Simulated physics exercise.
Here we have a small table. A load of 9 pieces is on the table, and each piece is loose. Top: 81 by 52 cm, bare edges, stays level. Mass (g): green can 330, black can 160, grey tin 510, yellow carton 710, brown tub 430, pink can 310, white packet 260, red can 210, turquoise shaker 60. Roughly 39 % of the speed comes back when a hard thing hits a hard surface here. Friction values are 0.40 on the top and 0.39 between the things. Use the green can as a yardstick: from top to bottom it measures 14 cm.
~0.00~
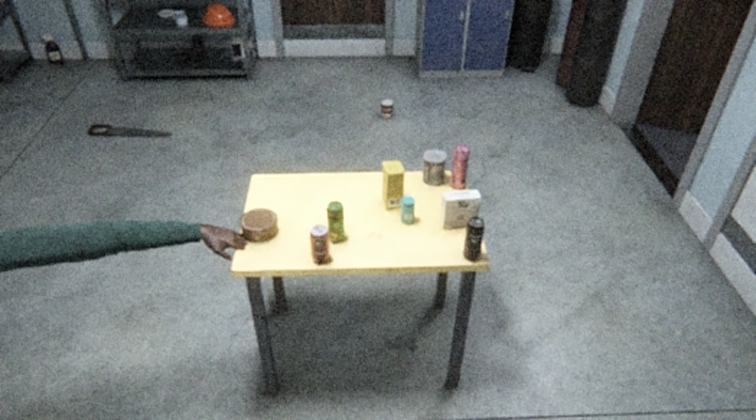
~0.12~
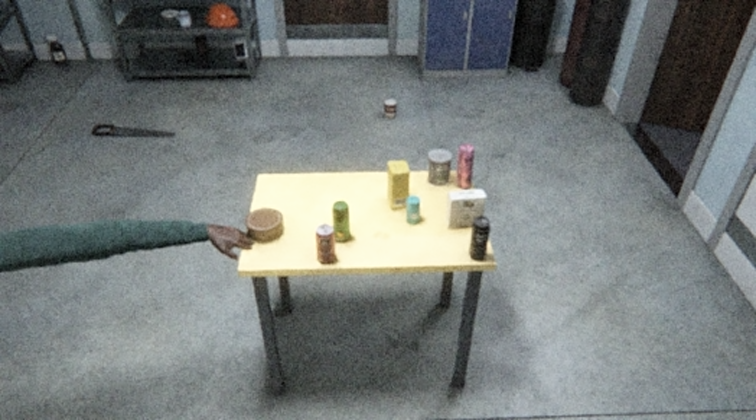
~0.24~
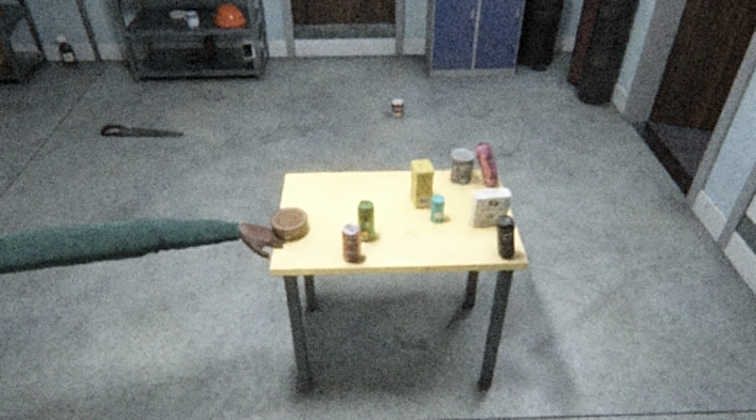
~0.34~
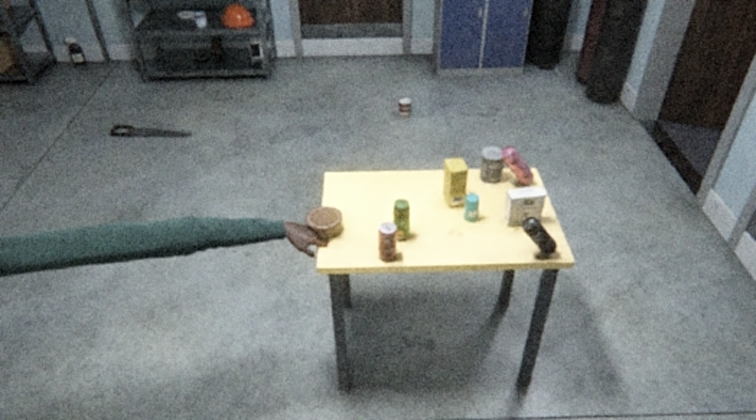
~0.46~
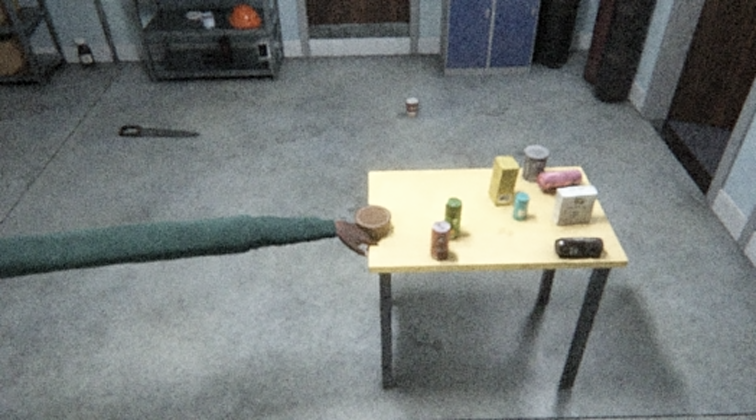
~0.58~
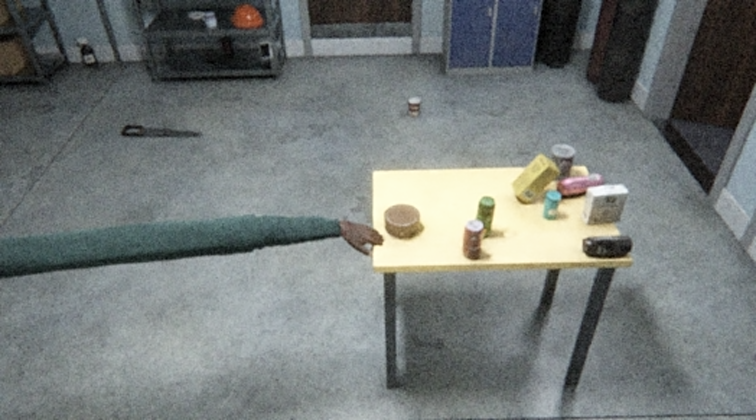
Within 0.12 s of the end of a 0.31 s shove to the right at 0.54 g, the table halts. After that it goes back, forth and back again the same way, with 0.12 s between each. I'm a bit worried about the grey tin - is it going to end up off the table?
Yes - it fails to stay on.
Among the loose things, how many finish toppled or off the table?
8 of them.
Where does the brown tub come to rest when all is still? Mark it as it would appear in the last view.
In the last view, its centre sits near (349, 223).
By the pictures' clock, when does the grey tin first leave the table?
It happens near 0.8 s.
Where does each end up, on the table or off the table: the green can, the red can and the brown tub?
Well, the green can does not come off, the red can does not come off, and the brown tub does not come off.
After 1.08 s, black can, grey tin, yellow carton, pink can, white packet and turquoise shaker now off the table; green can on its side; red can slid 22 cm.
After 1.68 s, table 36 cm from its start; green can on its side; red can leaning 43°; brown tub slid 11 cm.
At rest (2.8 s), off the table, black can, grey tin, yellow carton, pink can, white packet and turquoise shaker; tipped over on the table, green can and red can; not toppled but over 5 cm from the start, brown tub.
